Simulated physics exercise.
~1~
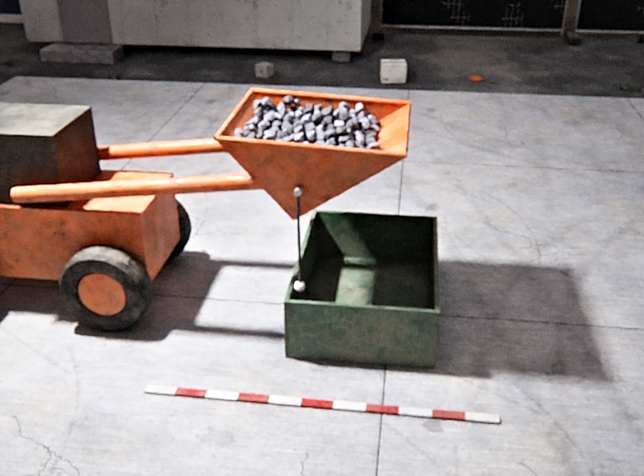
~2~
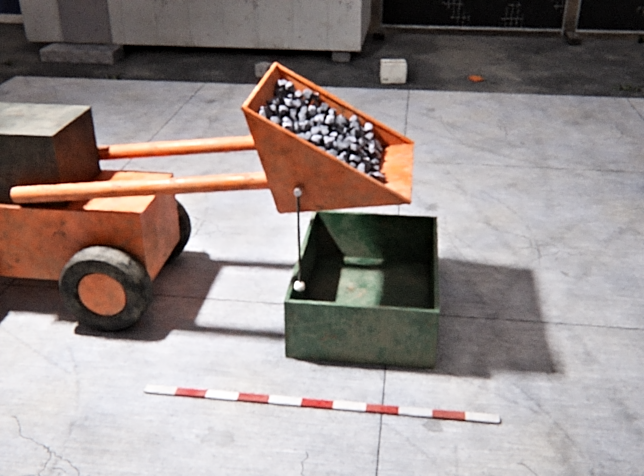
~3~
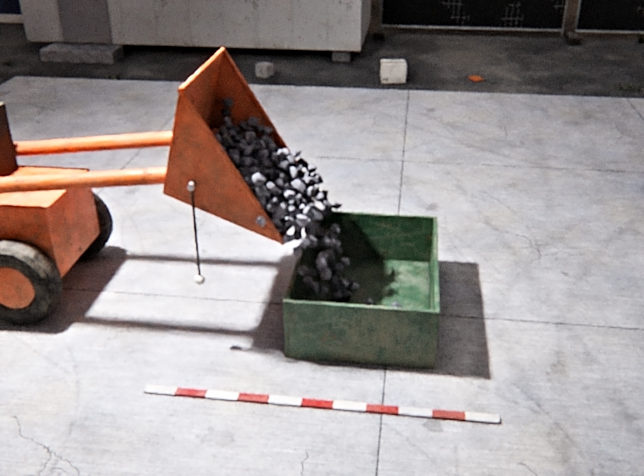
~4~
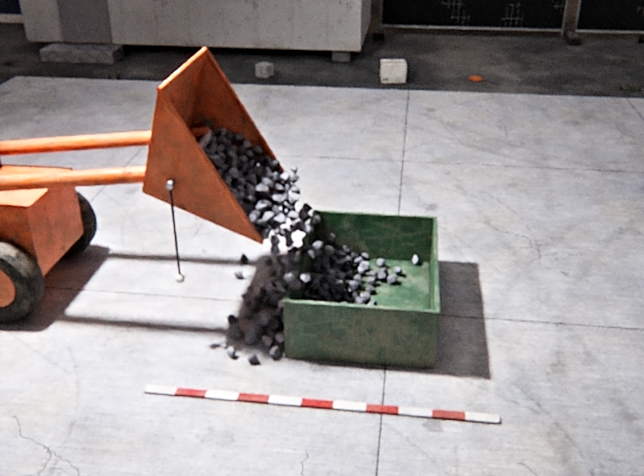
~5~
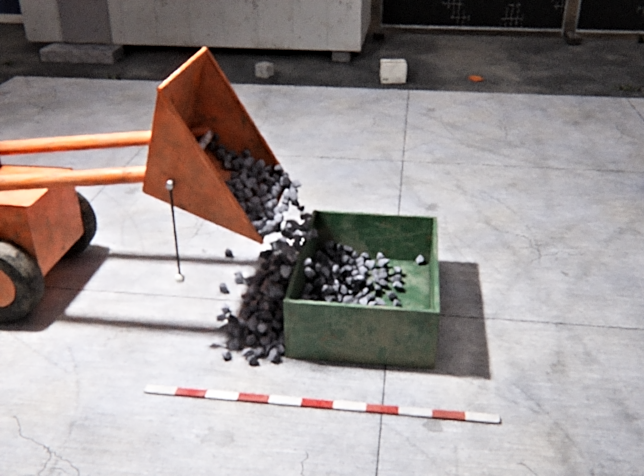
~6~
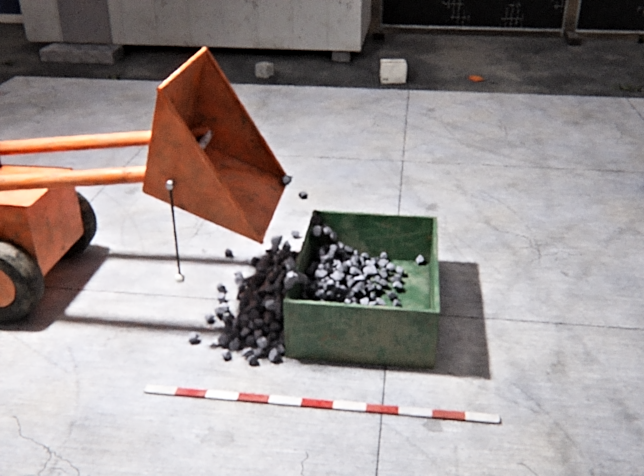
An orange loader bucket heaped with grey stones hangs over an open green bin on a pale concrete floor, seen from a fixed, raised viewpoint. The loader's body and dark wheels stand at the left, and a red and white striped staff lies in front of the bin. The bucket tips down to the right, then the machine draws back to the left as stones begin sliding out over the bin's near left edge. The bucket stays tilted while more stones pour out, some into the bin and others onto the floor. Finally the bucket looks almost empty, with stones heaped inside the bin and piled against its left side.
